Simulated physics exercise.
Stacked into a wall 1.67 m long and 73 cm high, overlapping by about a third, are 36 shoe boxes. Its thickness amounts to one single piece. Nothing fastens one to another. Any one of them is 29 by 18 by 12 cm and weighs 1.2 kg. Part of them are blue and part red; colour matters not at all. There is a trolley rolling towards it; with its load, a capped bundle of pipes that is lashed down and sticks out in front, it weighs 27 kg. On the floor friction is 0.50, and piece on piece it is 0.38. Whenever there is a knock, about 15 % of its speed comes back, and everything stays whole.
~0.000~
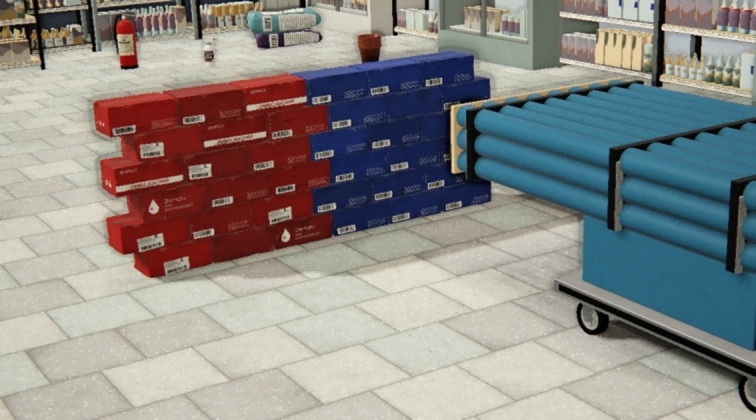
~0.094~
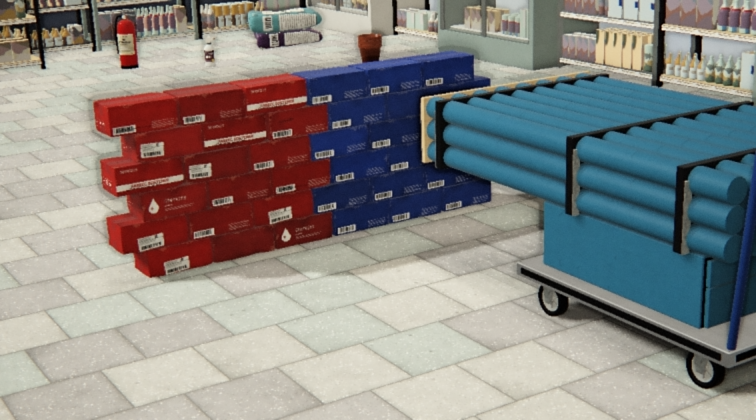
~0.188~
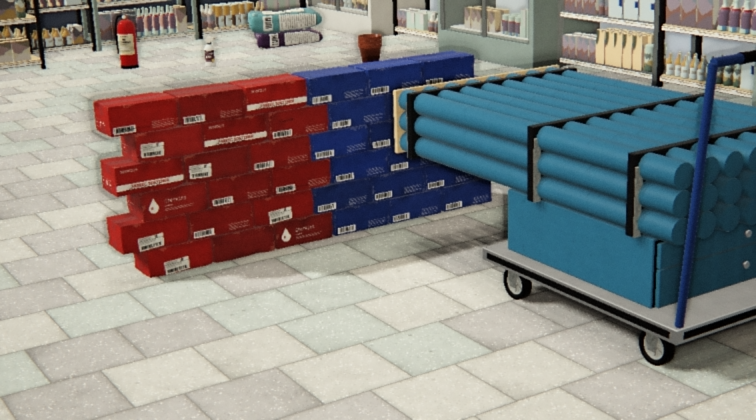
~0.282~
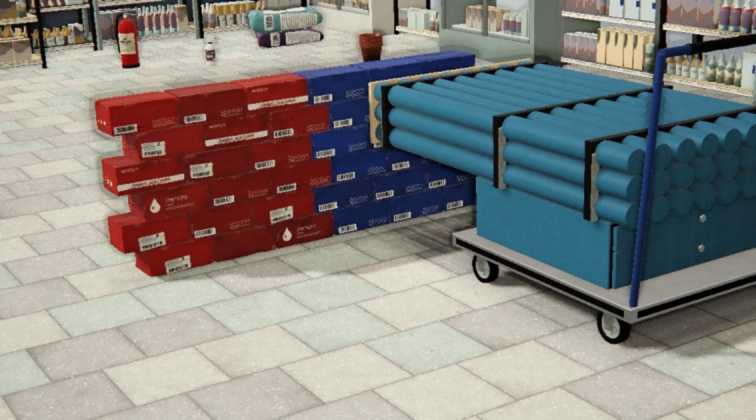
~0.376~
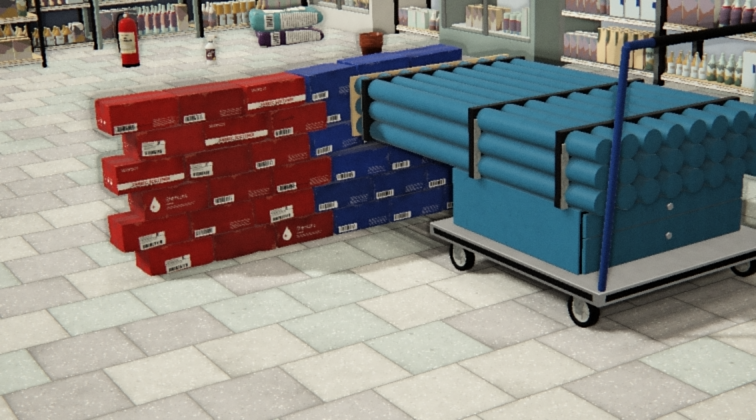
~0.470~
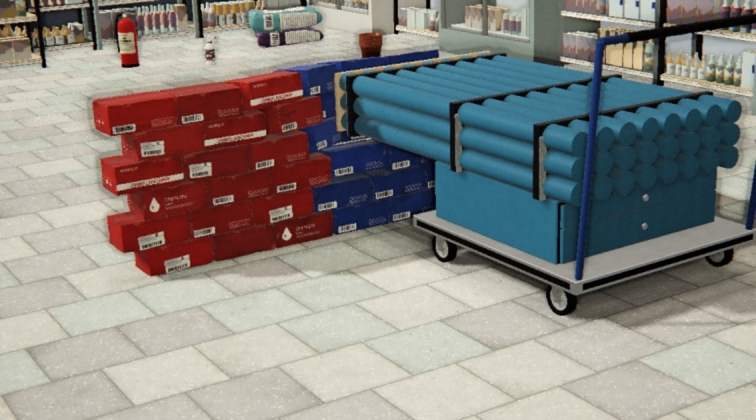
At the start, a trolley loaded with strapped blue pipes stands to the right of a stacked wall of red and blue boxes. It rolls leftward, its jutting load closing the gap, then presses into the blue end, shoving several blue boxes out of line while the red ones barely shift.
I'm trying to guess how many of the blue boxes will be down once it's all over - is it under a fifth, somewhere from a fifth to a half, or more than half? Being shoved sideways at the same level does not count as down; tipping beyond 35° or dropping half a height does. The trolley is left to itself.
I'd say more than half of them.
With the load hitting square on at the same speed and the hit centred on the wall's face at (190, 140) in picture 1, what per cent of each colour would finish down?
Blue 0 %, red 70 %.
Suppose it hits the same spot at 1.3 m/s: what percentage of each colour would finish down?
Down at the end: Blue 70 per cent, red 10 per cent.
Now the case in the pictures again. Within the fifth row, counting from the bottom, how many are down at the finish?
4 of them.
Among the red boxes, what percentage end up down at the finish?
For red, it's 10%.
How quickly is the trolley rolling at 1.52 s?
I'd put it at roughly 0.5 m/s.
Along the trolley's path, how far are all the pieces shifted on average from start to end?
Roughly 35 cm.
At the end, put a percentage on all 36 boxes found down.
I'd put it at roughly 40 per cent of them.
By 0.58 s, load 38 cm past the wall's line, still rolling; 7 of the 18 blue boxes down (7 of 36 in all colours); top blue box tilted 22°, 42 mm lower; top red box moved 14 mm.
By 0.80 s, load 67 cm past the wall's line, still rolling; 10 of the 18 blue boxes down (11 of 36 in all colours); top blue box tilted 44°, 35 cm lower; top red box moved 14 mm.
By 1.04 s, load 88 cm past the wall's line, still rolling; 11 of the 18 blue boxes down (13 of 36 in all colours); top blue box tilted 9°, 46 cm lower; top red box moved 14 mm.
By 1.52 s, load 1.03 m past the wall's line, still rolling; 13 of the 18 blue boxes down (15 of 36 in all colours); top blue box tilted 71°, 50 cm lower; top red box moved 14 mm.
When it is over (2.7 s), load 91 cm past the wall's line, stopped; 13 of the 18 blue boxes down (15 of 36 in all colours); top blue box on its side; top red box moved 14 mm. That is 72 per cent. In pixels of the last frame, middles, top blue box near (180, 173), top red box near (202, 103).
